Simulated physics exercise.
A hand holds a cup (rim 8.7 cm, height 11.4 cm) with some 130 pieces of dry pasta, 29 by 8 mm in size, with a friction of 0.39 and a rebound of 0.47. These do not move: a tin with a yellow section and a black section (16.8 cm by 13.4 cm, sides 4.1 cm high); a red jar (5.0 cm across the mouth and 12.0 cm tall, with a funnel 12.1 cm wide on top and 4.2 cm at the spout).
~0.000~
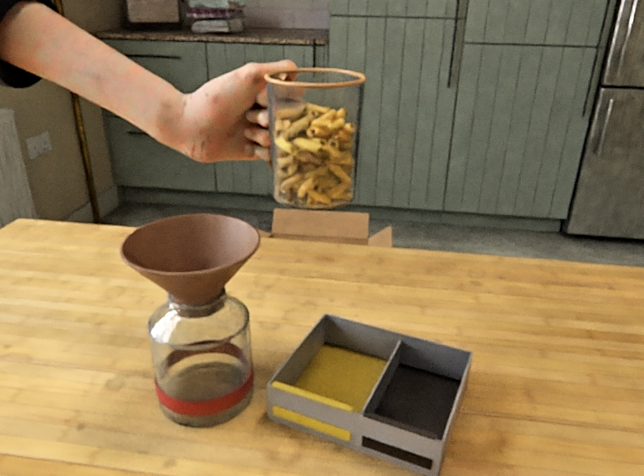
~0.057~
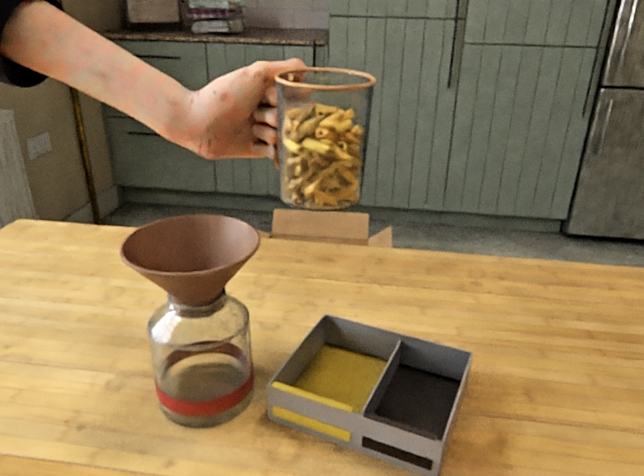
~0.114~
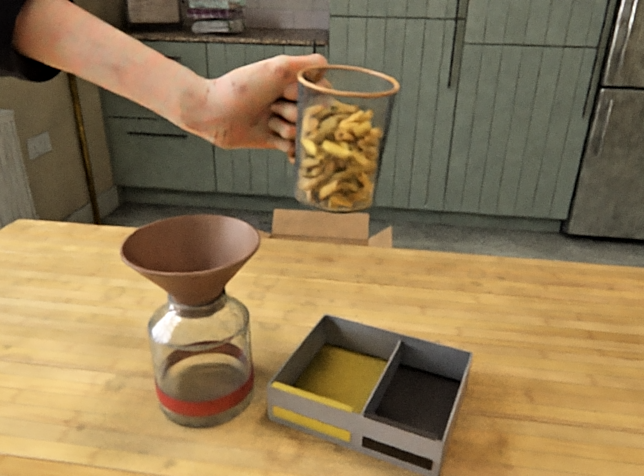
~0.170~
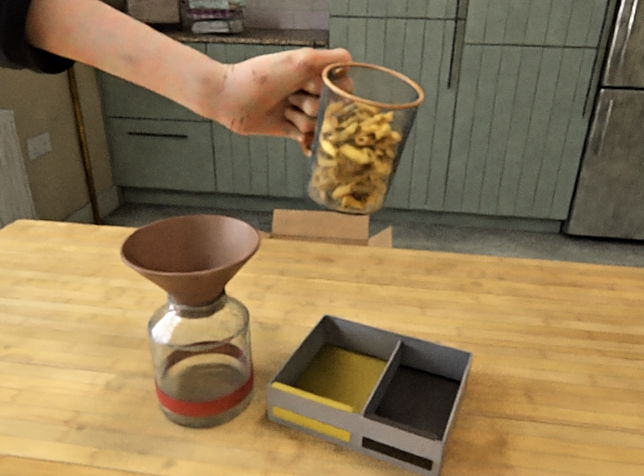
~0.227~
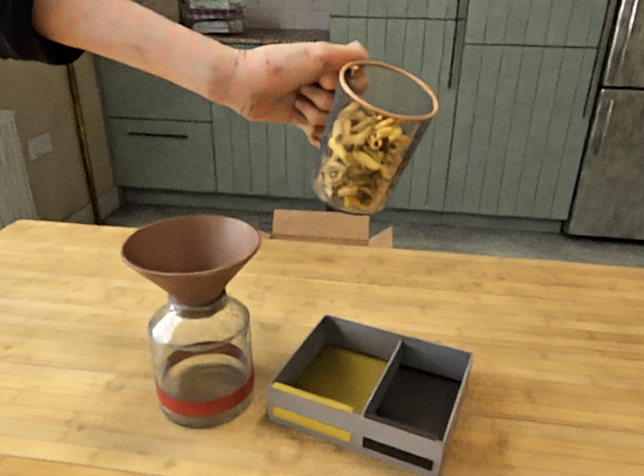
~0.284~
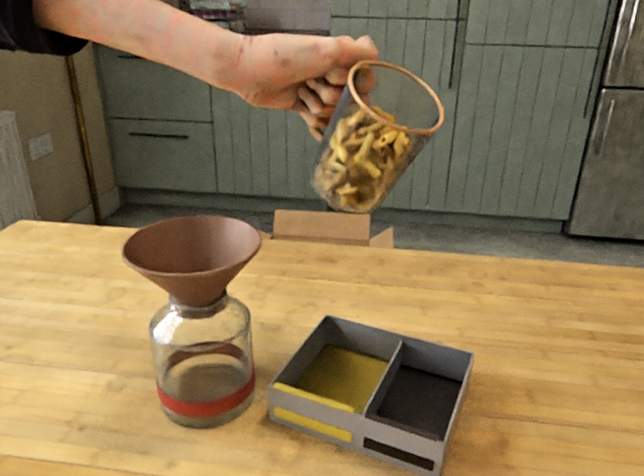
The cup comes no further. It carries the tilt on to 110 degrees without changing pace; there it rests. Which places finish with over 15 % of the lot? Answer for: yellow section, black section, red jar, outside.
Yellow section below, black section above, red jar below, outside below.
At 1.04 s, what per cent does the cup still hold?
About 65 per cent.
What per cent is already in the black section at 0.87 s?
About 0 per cent by then.
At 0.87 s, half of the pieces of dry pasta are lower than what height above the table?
About 22 cm.
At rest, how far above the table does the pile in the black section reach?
About 4.5 cm.
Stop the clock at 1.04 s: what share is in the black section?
Near 10 per cent so far.
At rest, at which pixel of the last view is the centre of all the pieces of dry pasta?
At about (424, 396).
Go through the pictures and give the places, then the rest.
In the first picture, cup at (315, 106); tilt 0 degrees; moved 0.0 cm; lip at (348, 84); top of the load at (311, 121); divided tin at (375, 367); red jar at (202, 344).
In the second picture, cup at (324, 109); tilt 2 degrees; moved 0.8 cm; lip at (358, 87); top of the load at (318, 121).
In the third picture, cup at (344, 114); tilt 8 degrees; moved 2.4 cm; low side front right; lip at (383, 94); top of the load at (336, 120).
In the fourth picture, cup at (364, 122); tilt 16 degrees; moved 4.0 cm; low side front right; lip at (408, 106); top of the load at (355, 119).
In the fifth picture, cup at (373, 129); tilt 24 degrees; moved 4.8 cm; low side front right; lip at (423, 118); top of the load at (368, 118).
In the sixth picture, cup at (374, 136); tilt 32 degrees; moved 4.8 cm; low side front right; lip at (428, 131); top of the load at (357, 122); divided tin at (376, 369); red jar at (203, 345). It turns about 145 degrees a second.
After 0.51 s, tilt 64 degrees; cup 100 %; middle of all pieces near (360, 153).
After 0.70 s, tilt 92 degrees; cup 100 %; middle of all pieces near (363, 156).
Then, at 0.87 s, tilt 110 degrees; cup 90 %, funnel 5 %; middle of all pieces near (373, 175).
Then, at 1.04 s, tilt 110 degrees; cup 65 %, black section 10 %, funnel 20 %; middle of all pieces near (392, 225).
In the end, at 2.9 s, cup 0 %, yellow section 0 %, black section 90 %, red jar 0 %, outside 5 %, funnel 0 %.
